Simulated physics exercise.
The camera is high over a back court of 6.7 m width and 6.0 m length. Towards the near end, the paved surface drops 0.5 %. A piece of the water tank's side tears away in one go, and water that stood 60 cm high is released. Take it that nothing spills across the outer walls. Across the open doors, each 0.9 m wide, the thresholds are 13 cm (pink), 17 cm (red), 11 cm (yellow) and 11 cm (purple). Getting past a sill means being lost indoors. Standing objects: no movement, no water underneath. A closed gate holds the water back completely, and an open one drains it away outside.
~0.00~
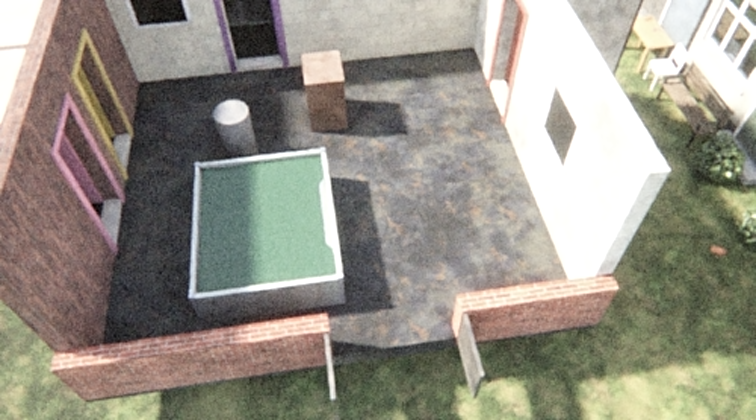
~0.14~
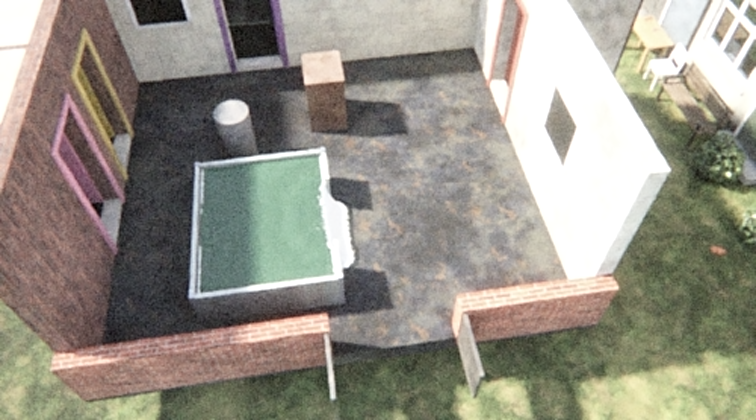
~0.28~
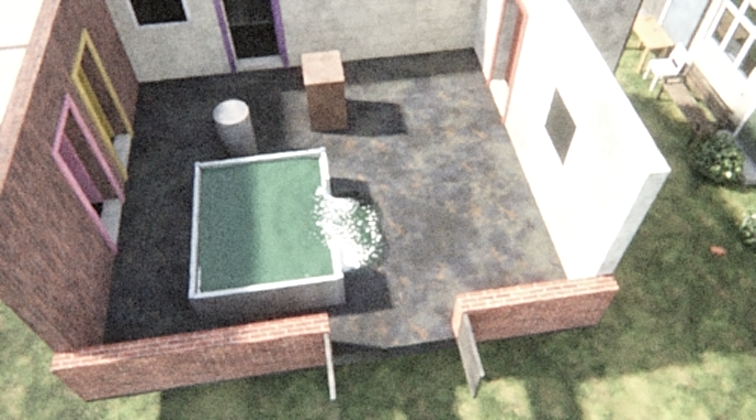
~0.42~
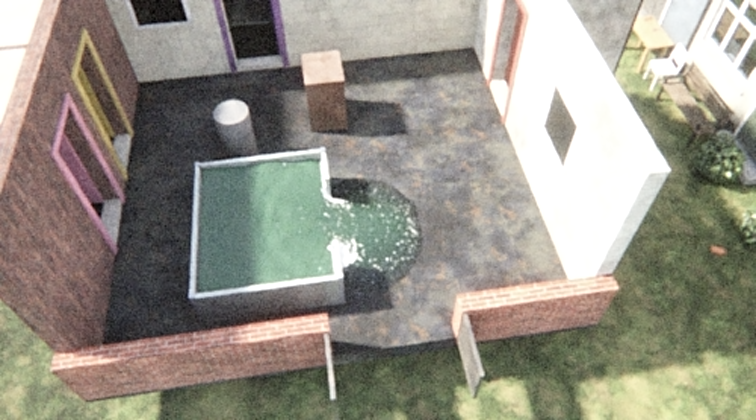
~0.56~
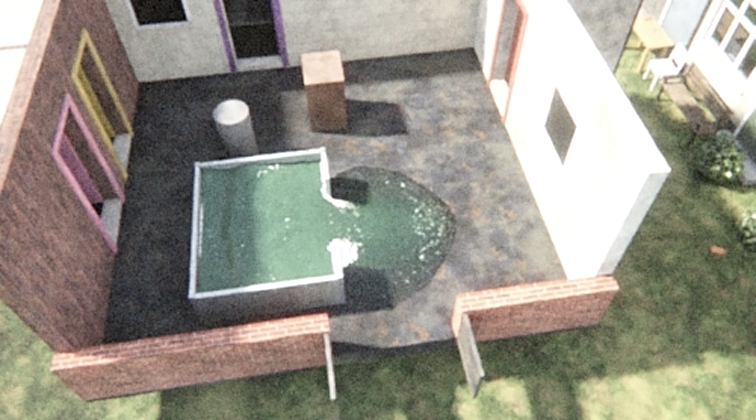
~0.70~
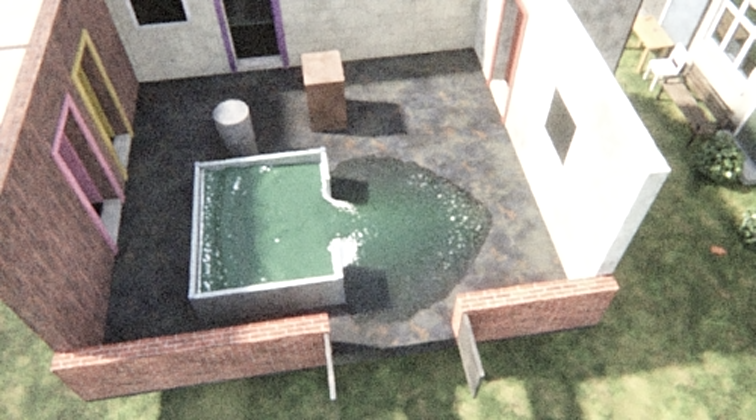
A walled paved courtyard seen from above, with green water bursting through a square tank's right side and spreading across the floor.
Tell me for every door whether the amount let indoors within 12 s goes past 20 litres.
Result: The pink door undershoots the limit; the red door undershoots the limit; the yellow door undershoots the limit; the purple door undershoots the limit.
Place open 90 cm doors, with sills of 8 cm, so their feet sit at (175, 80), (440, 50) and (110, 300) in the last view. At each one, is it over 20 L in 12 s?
The first one doesn't reach it, the second one exceeds it, and the third one doesn't reach it.
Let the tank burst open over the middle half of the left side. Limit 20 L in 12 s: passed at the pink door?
So for pink: Yes.
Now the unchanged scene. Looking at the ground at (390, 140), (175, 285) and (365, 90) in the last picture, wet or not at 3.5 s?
Submerged, untouched, untouched.
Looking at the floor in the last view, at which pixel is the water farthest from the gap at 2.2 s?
About pixel (478, 76).
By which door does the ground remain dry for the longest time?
It would be the pink one.
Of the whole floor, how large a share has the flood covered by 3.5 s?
About 40 per cent.
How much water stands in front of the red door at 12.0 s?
The depth comes to around 7.5 centimetres.
After 1.4 s water covers 30 % of the floor and is deepest (34 cm) near (342, 240); pink door not reached, red door not reached, yellow door not reached, purple door not reached.
After 2.2 s water covers 35 % of the floor and is deepest (36 cm) near (564, 294); pink door not reached, red door 13 cm at the sill, 0 L in, yellow door not reached, purple door not reached.
After 3.5 s water covers 40 % of the floor and is deepest (22 cm) near (469, 53); pink door not reached, red door 11 cm at the sill, 0 L in, yellow door not reached, purple door not reached.
After 7.0 s water covers 70 % of the floor and is deepest (15 cm) near (476, 70); pink door not reached, red door 9 cm at the sill, 0 L in, yellow door not reached, purple door 4 cm at the sill, 0 L in.
After 12.0 s water covers 95 % of the floor and is deepest (11 cm) near (155, 365); pink door 4 cm at the sill, 0 L in, red door 7 cm at the sill, 0 L in, yellow door 6 cm at the sill, 0 L in, purple door 5 cm at the sill, 0 L in.
